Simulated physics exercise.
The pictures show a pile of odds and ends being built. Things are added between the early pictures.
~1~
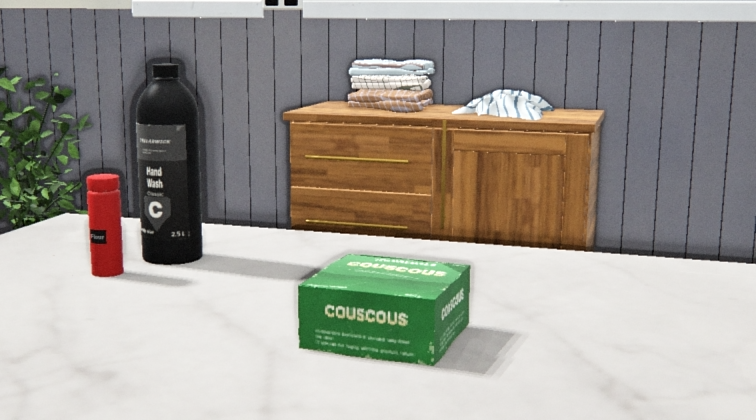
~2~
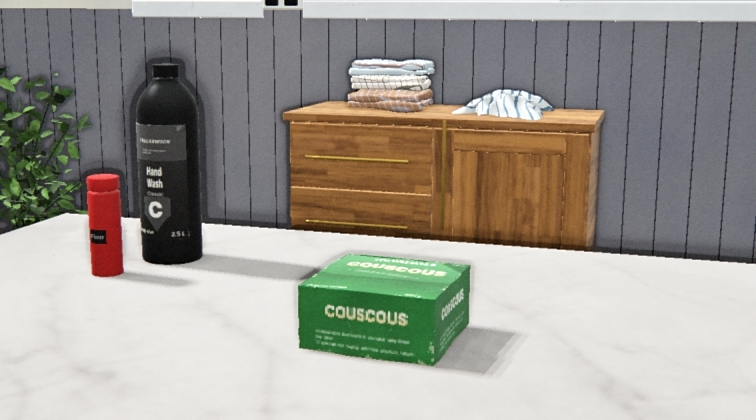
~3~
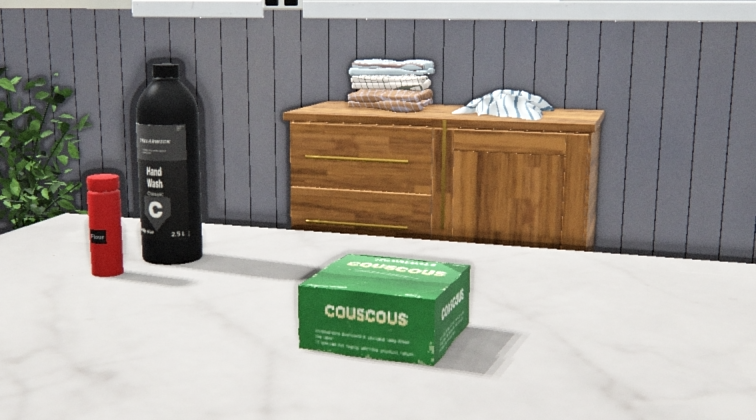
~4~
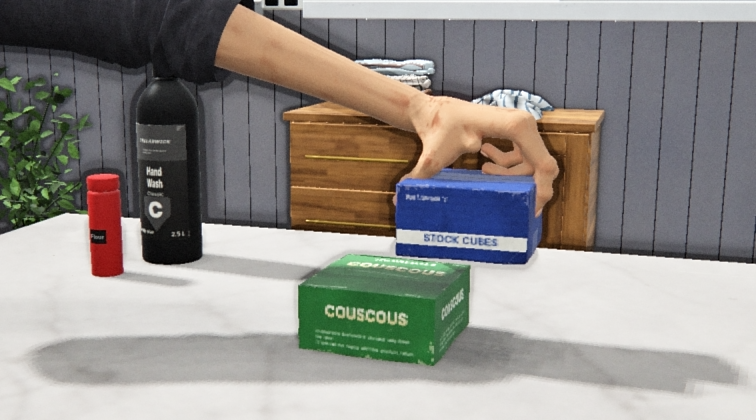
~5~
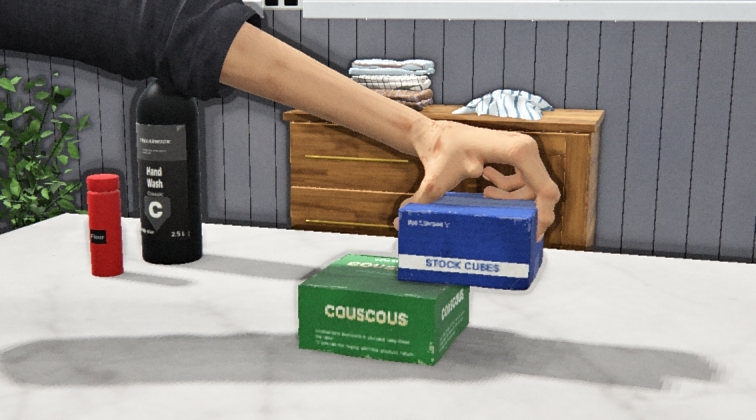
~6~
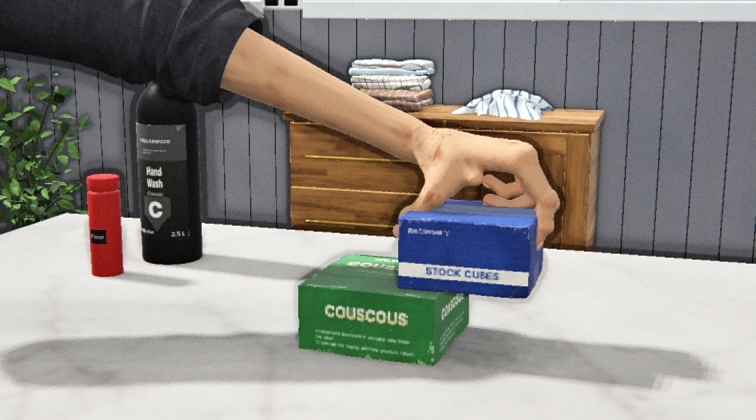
On a white marble countertop, a green couscous box sits to the right of a red container and a black bottle; a hand reaches in from the left and lowers a blue stock cubes box onto the green box's right side.
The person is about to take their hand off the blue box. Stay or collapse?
Outcome: The pile gives way.
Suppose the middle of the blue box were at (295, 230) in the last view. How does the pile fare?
Then it loses its balance.
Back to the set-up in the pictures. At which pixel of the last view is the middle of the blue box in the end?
Around (561, 293).
Then, 0.30 s past the last view, blue box rocked 69° from its first pose near (515, 272).
Then, 0.40 s past the last view, blue box now fallen.
Then, 0.90 s past the last view, nothing new.
Then, 2.20 s past the last view, blue box resting near (560, 293).
Finally, fallen, blue box; the other 3 still in place. Final places as the last picture's camera would see them, blue box near (560, 293). The pile loses its balance.
